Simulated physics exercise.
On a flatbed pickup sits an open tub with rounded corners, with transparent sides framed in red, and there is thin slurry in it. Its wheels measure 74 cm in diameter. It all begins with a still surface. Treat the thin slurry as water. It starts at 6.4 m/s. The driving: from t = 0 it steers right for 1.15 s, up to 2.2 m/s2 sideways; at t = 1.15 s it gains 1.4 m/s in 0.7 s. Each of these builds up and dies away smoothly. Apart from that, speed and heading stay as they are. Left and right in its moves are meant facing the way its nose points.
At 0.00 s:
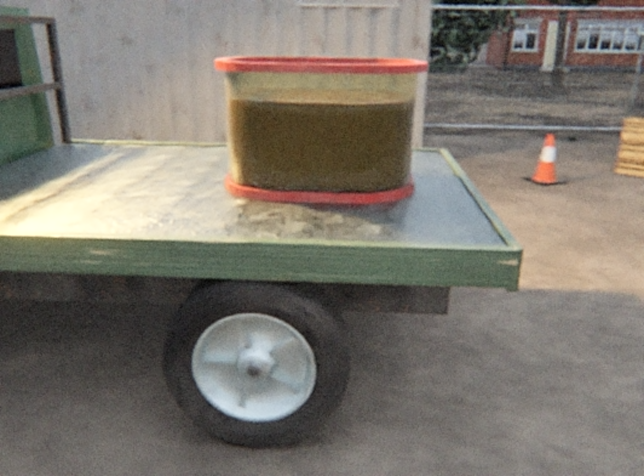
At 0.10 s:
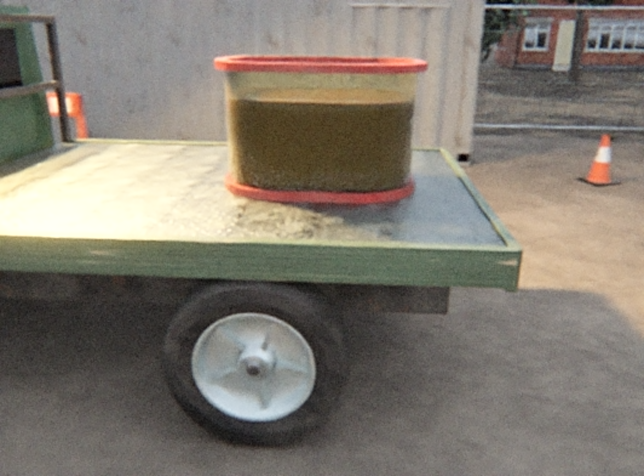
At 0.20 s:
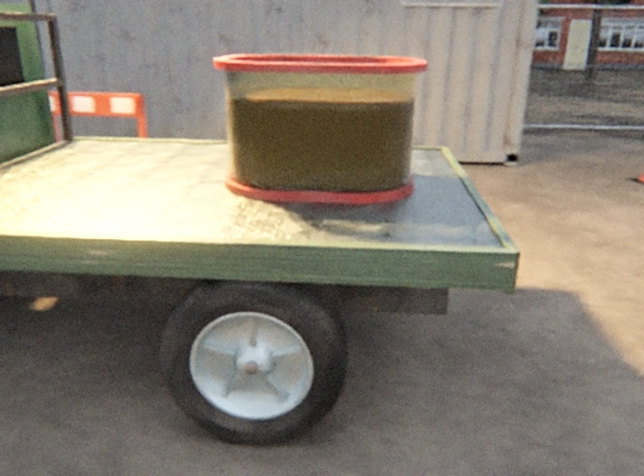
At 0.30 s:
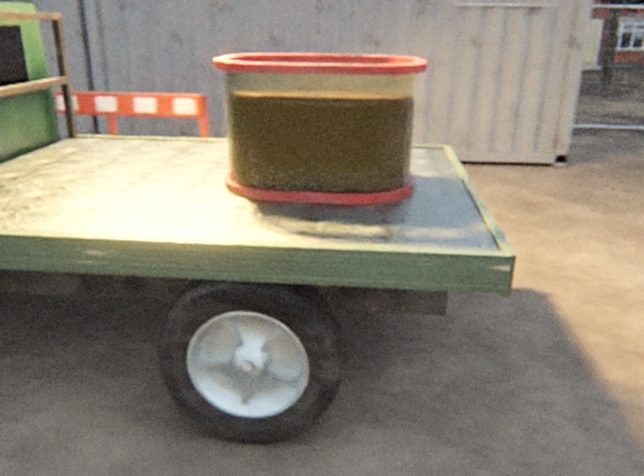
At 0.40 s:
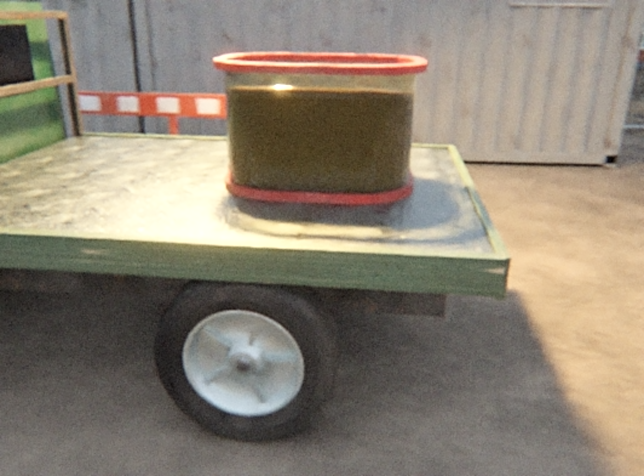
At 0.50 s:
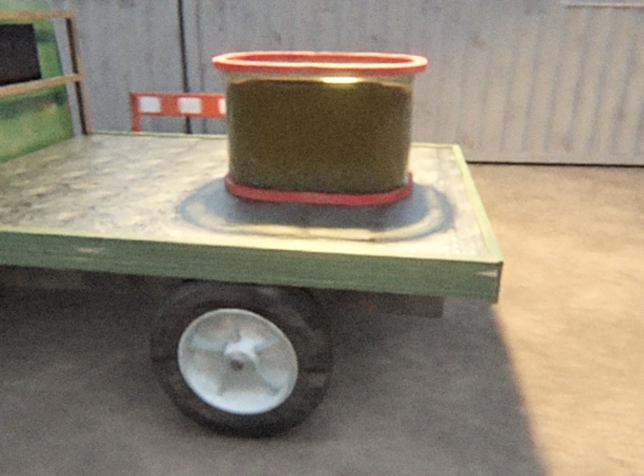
A green flatbed pickup, seen from the side in a paved yard with its front to the left, carries an open, clear-sided tub framed in red and partly filled with brown liquid. Behind it are a pale corrugated wall, wire fencing, an orange cone and a red-and-white barrier. The camera keeps pace as the background slides right, the wheel turns, and the liquid gradually climbs the near side.
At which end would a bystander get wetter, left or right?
More leaves at the right one.
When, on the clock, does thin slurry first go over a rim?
Around 1.9 s.
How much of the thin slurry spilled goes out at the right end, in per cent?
Some 80 per cent of it.
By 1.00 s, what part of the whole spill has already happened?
About 0 per cent.
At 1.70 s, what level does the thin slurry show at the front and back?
About 24 cm in front and 56 cm behind.
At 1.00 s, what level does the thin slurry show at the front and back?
Front 40 cm, back 38 cm.
Then, 1.00 s in, it stands 38 cm high behind and 40 cm in front; all of it is still inside.
Then, 1.70 s in, it stands 56 cm high behind and 24 cm in front; all of it is still inside.
Then, 2.40 s in, it stands 28 cm high behind and 50 cm in front; 1 per cent has gone over the right end.
Then, 4.84 s in, 2 per cent has gone over the right end; the left end has passed 0 per cent and the right end 1.
